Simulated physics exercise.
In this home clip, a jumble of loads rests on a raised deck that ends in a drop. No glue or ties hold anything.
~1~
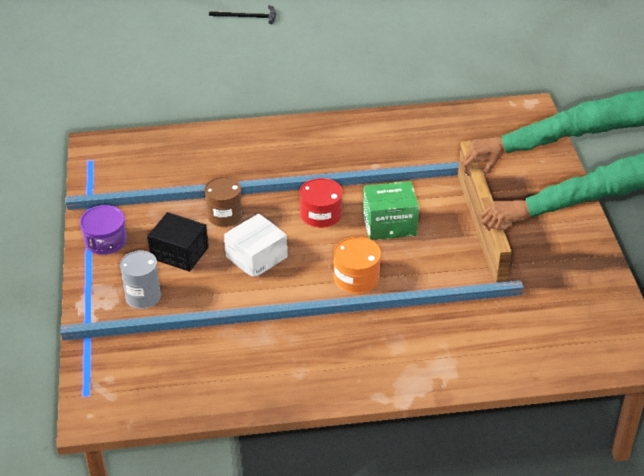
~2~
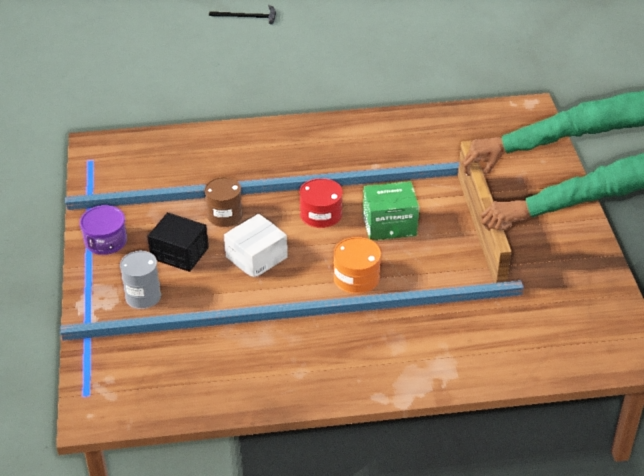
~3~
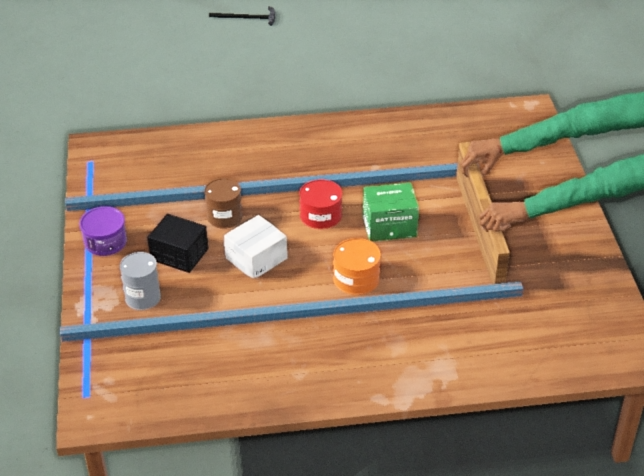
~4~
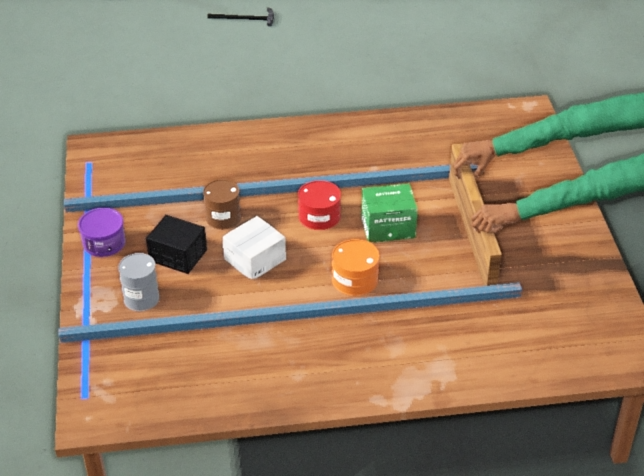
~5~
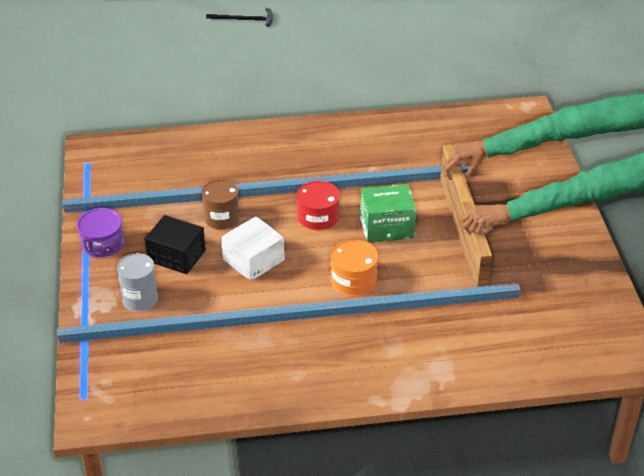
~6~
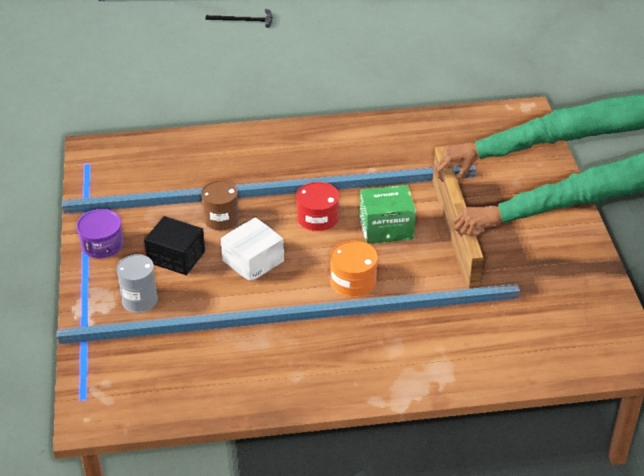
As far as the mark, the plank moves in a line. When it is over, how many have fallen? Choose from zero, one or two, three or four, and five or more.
When it is over, five or more have fallen.
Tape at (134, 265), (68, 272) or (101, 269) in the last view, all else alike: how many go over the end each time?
Respectively 2, 8 and 5.
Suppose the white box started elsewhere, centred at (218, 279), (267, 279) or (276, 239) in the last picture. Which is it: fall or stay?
In that order, it drops off; goes over; comes down.
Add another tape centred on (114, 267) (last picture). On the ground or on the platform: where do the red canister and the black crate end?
Outcome - red canister: It stays where it is; black crate: It does not stay.
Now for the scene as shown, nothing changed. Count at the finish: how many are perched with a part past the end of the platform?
Answer: 2.
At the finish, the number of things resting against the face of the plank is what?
That would be 2 of them.
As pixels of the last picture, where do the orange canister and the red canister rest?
In order, first (58, 303), then (62, 222).
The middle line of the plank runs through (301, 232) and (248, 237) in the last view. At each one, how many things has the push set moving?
4 by the first point, 6 by the second.
Early on, none off yet; purple pail at rest near (101, 234); grey canister at rest near (137, 284); black crate at rest near (175, 245).
A while later, none off yet; purple pail at rest near (101, 234); grey canister at rest near (137, 284); black crate travelled a little near (162, 244).
Further along, none off yet; purple pail travelled about its own width near (53, 226); grey canister travelled about its own width near (87, 305); black crate travelled well along near (76, 247).
Finally, the number that fall off is five or more; lost, green box, white box, brown canister, black crate, grey canister and purple pail.
